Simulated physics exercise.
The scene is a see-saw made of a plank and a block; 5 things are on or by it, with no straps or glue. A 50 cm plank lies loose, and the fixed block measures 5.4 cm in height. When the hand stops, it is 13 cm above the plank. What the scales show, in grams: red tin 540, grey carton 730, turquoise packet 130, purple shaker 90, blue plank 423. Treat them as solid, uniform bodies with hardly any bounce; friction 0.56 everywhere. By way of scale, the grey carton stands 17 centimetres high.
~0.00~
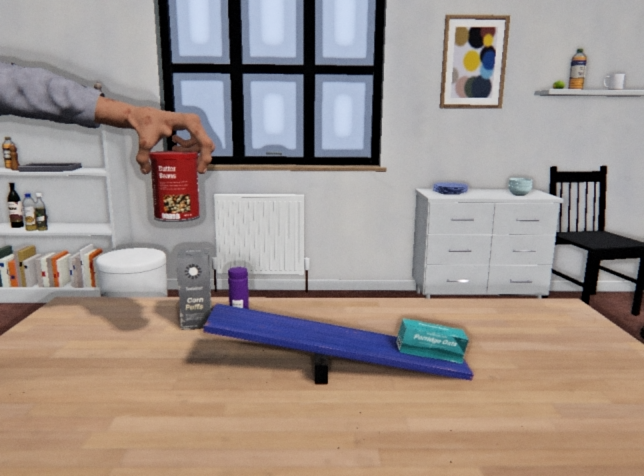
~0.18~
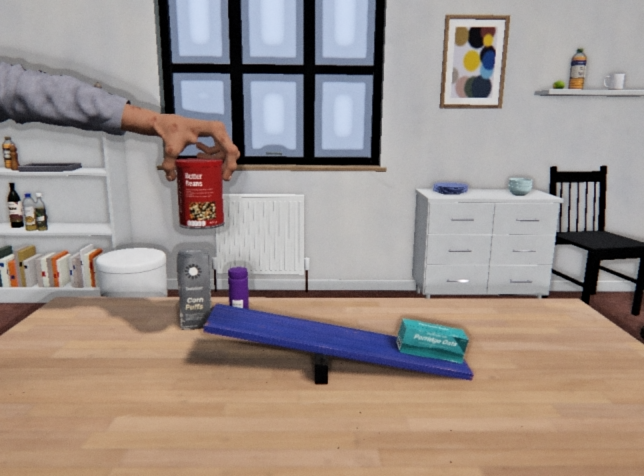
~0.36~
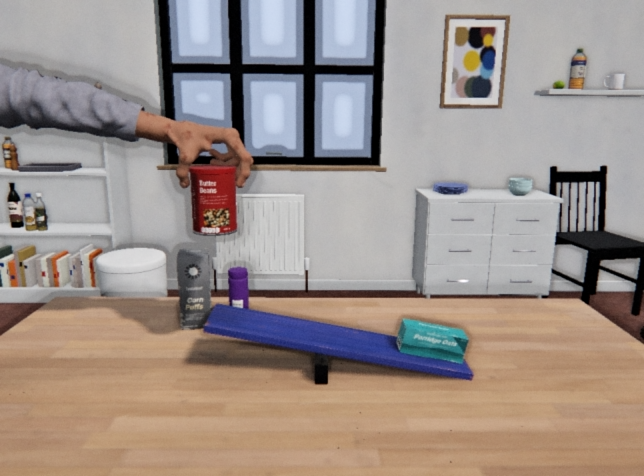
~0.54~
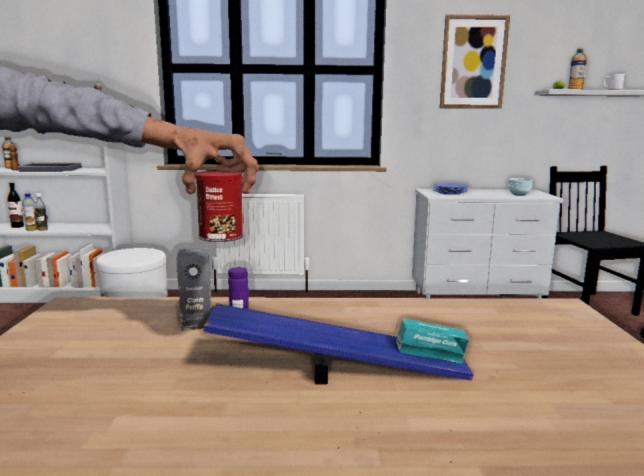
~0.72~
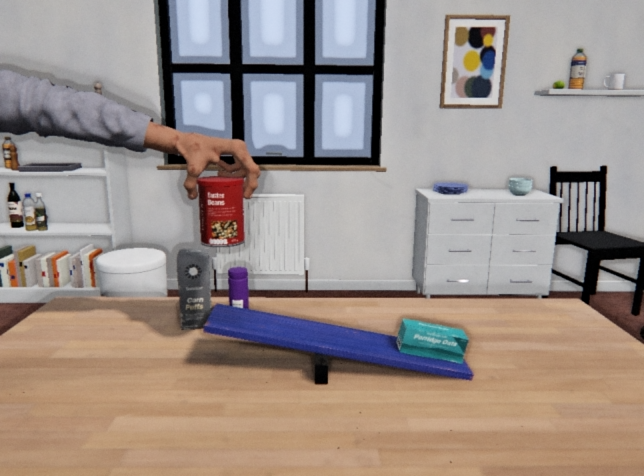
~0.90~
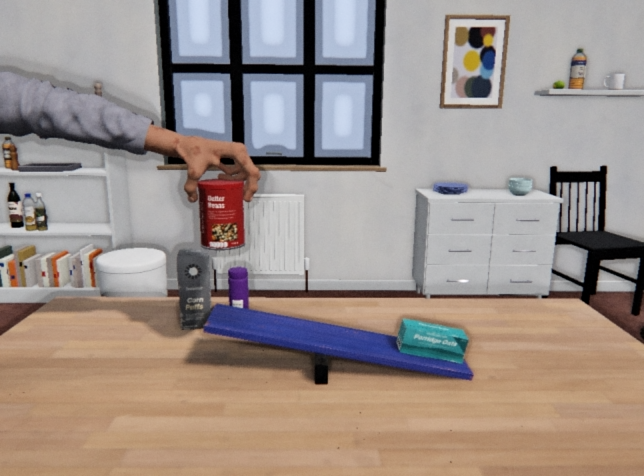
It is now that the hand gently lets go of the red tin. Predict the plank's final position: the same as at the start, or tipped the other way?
The same as at the start.
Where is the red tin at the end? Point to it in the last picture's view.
It comes to rest near (171, 347).
Around 1.20 s, plank at 0°, leaning as at the start; red tin at 9° to upright near (227, 302); turquoise packet at 11° to upright.
Around 1.30 s, plank at 16°, tipped the other way; red tin at 12° to upright near (215, 328); turquoise packet at 49° to upright.
Around 1.40 s, plank at 15°, tipped the other way; red tin at 48° to upright near (194, 333); turquoise packet on its side.
Around 1.60 s, plank at 8°, leaning as at the start; red tin on its side near (171, 347); turquoise packet upside down.
Finally (2.0 s), plank at 11°, leaning as at the start; on their side or leaning hard on the table or plank, red tin and turquoise packet; the other 3 still in place (within 4 cm). Final places as that camera would see them, red tin near (171, 347). The plank ends as it began.
